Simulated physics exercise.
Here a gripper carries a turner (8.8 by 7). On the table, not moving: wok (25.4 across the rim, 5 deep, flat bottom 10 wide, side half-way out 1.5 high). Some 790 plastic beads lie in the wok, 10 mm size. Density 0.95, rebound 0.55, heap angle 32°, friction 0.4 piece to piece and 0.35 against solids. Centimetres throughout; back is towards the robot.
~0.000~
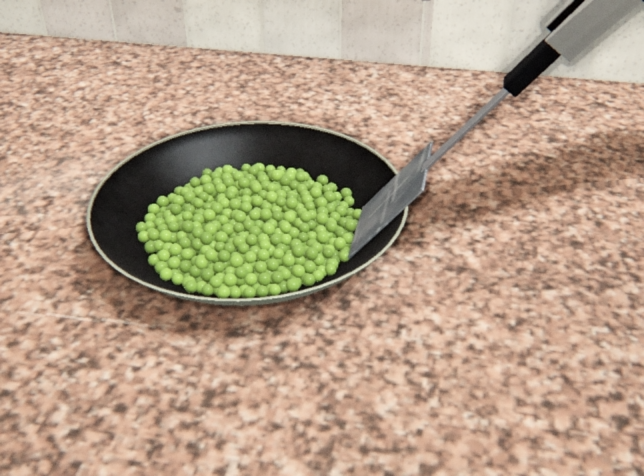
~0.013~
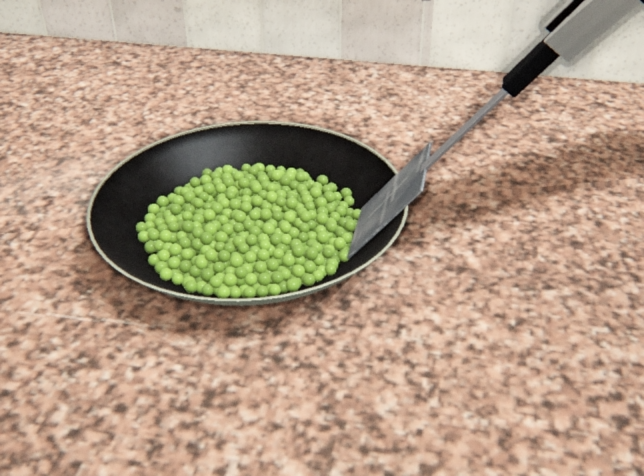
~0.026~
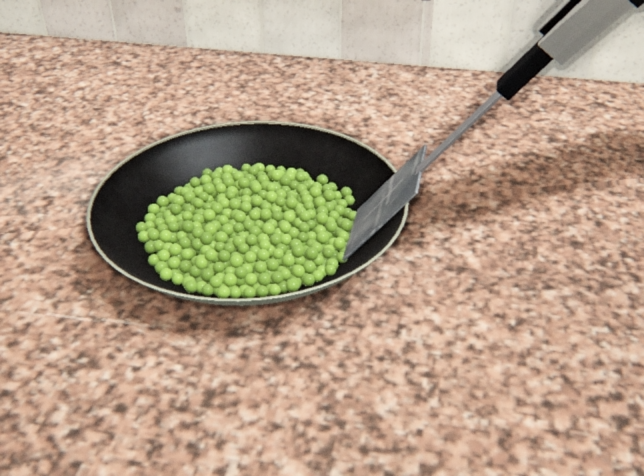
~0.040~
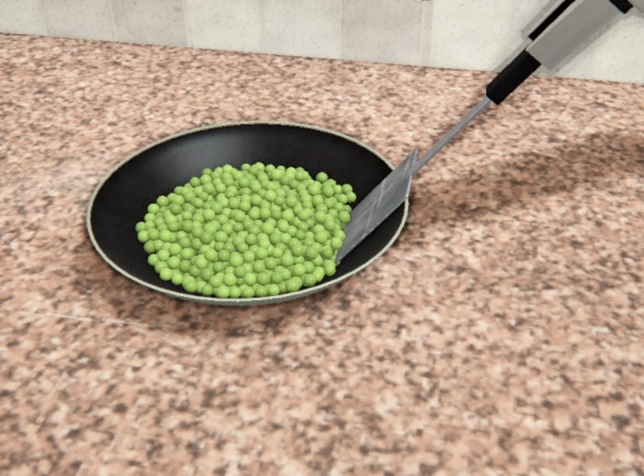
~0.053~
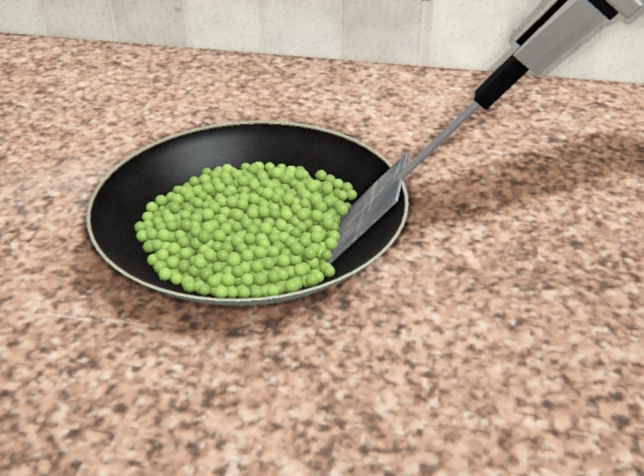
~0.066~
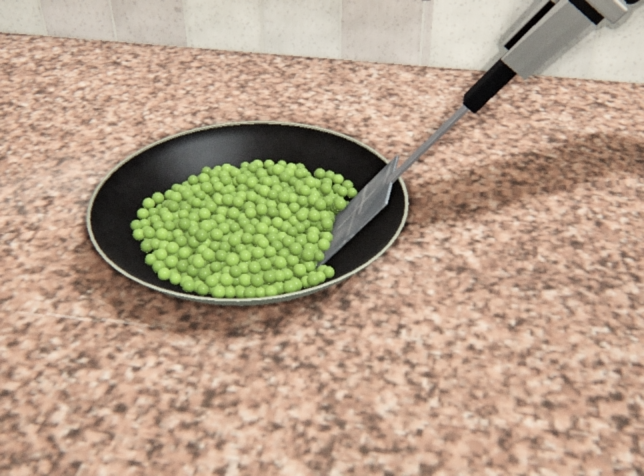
On a speckled countertop, a robotic gripper held a metal turner at the right side of a black pan and slid it slightly left, nudging the edge of a pile of green beads.
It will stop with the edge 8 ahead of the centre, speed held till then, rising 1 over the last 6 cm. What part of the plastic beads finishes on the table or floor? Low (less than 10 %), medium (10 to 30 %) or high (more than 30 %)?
Share on the table or floor: Medium (10 to 30 %).
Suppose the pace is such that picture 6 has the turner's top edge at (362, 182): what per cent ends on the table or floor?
Some 40 per cent.
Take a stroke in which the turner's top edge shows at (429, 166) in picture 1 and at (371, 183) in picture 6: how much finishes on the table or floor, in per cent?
Some 35 per cent.
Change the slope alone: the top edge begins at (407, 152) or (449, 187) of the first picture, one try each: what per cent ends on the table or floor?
Some 20 and 10 per cent.
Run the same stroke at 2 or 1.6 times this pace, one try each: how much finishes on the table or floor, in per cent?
About 40 and 35 per cent.
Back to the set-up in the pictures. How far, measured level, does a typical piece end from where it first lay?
About 4 cm.
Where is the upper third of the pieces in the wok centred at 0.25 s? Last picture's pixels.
Near (163, 187).
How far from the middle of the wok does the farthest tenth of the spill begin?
About 30 cm.
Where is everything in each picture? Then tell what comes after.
Turner top edge at (428, 165), sloping 53°; upper third of the load around (252, 219), from x 140 to 360, top at y 170; 788 in the wok, in the first frame.
Turner top edge at (427, 165), sloping 53°; upper third of the load around (251, 219), from x 140 to 355, top at y 170, in the second frame.
Turner top edge at (422, 168), sloping 53°; upper third of the load around (251, 219), from x 140 to 355, top at y 170, in the third frame.
Turner top edge at (412, 172), sloping 53°; upper third of the load around (254, 218), from x 140 to 350, top at y 170, in the fourth frame.
Turner top edge at (402, 175), sloping 53°; upper third of the load around (254, 216), from x 140 to 350, top at y 165, in the fifth frame.
Turner top edge at (392, 178), sloping 53°; upper third of the load around (252, 214), from x 135 to 350, top at y 165; 788 in the wok, in the sixth frame.
After 0.16 s, sloping 53°, highest piece 5 above the table; 788 in the wok.
After 0.25 s, sloping 53°, highest piece 7 above the table; 787 in the wok, 1 on the blade or in flight.
After 0.50 s, sloping 53°, highest piece 7 above the table; 677 in the wok, 104 on the table or floor, 7 on the blade or in flight.
After 1.55 s, sloping 53°, highest piece 6 above the table; 670 in the wok, 118 on the table or floor.
At rest, 670 in the wok, 118 on the table or floor. That is 15 % on the table or floor.
